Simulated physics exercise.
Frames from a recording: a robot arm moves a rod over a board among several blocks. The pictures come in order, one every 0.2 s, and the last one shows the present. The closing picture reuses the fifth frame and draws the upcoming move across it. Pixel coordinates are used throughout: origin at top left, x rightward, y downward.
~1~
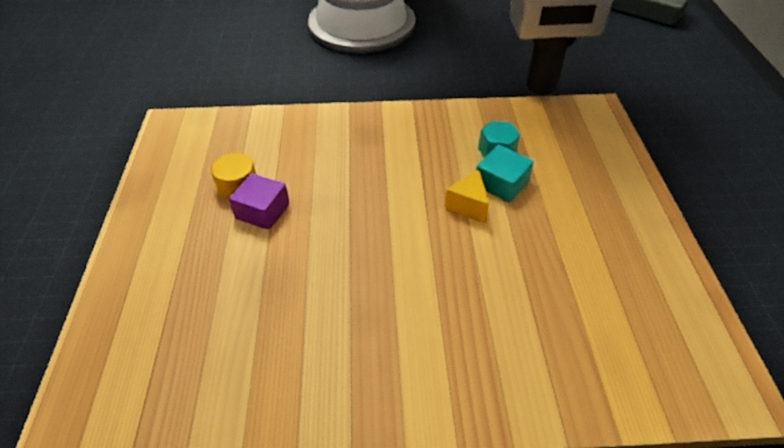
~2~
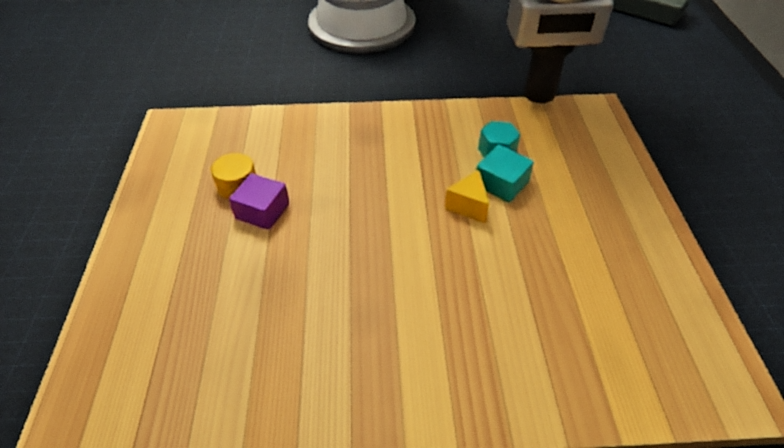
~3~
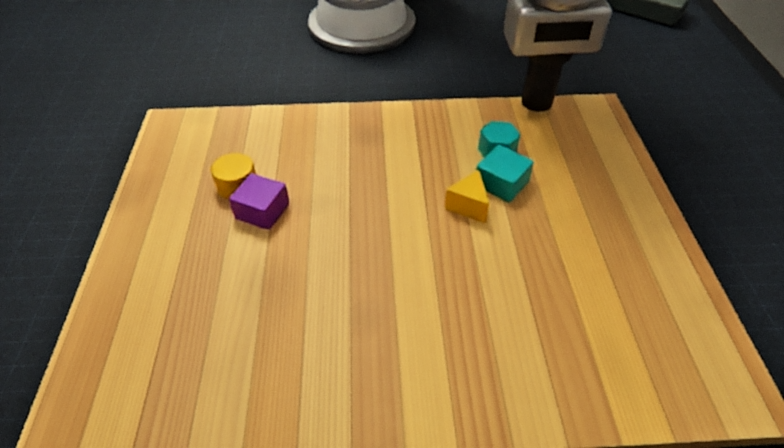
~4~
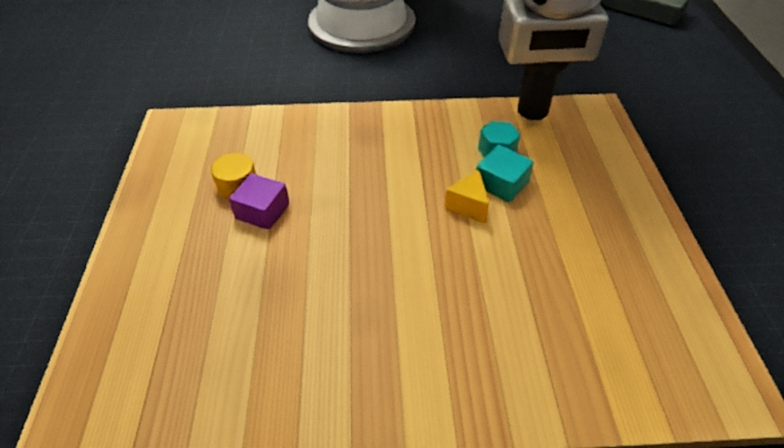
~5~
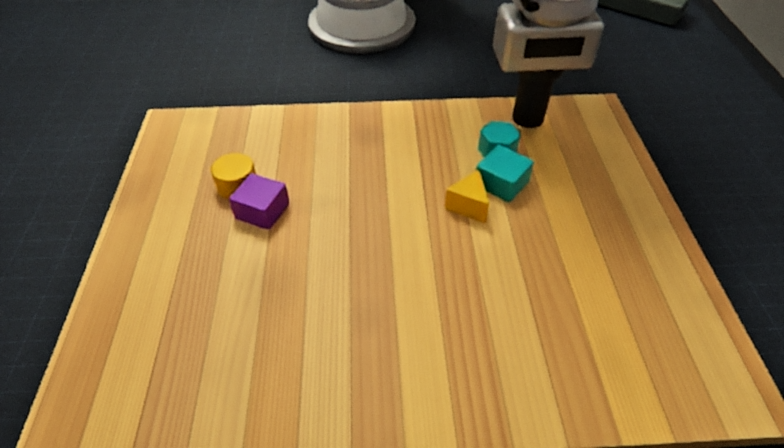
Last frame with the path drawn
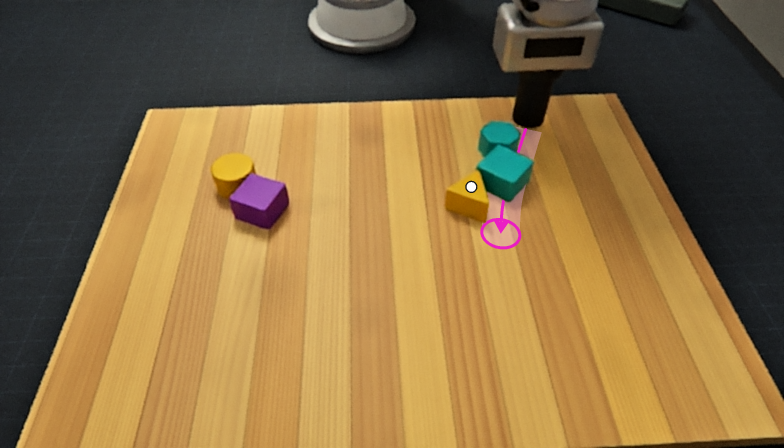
A robot arm moves its dark rod slightly toward the turquoise blocks, which stay still.
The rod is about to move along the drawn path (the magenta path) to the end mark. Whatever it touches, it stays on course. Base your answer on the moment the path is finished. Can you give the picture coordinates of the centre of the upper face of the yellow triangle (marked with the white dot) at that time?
I'd place it at (424, 211), taking the centre of its top.
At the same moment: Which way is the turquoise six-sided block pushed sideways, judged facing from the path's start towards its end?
Taking start-to-end as forward, the block's sideways shift goes to the right.
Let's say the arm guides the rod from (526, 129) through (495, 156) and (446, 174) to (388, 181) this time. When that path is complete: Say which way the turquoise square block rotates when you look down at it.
Looking down: Anticlockwise.
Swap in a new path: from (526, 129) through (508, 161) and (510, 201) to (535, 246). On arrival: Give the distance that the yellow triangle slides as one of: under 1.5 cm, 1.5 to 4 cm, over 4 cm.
I reckon it covers more than 4 cm.
The drawn path runs from (526, 129) through (510, 176) to (501, 233); the dot is on the yellow triangle.
What follows on the original path. One third of the way, rod (518, 149); yellow triangle (468, 195); turquoise six-sided block (484, 137), turned 20° clockwise; turquoise square block (500, 166), turned 25° anticlockwise.
Two thirds of the way, rod (507, 183); yellow triangle (449, 204), turned 20° anticlockwise; turquoise six-sided block (482, 138), turned 30° clockwise; turquoise square block (476, 188), turned 25° clockwise.
At the end, rod (503, 223); yellow triangle (424, 211); turquoise six-sided block (482, 138), turned 30° clockwise; turquoise square block (462, 207), turned 55° clockwise.
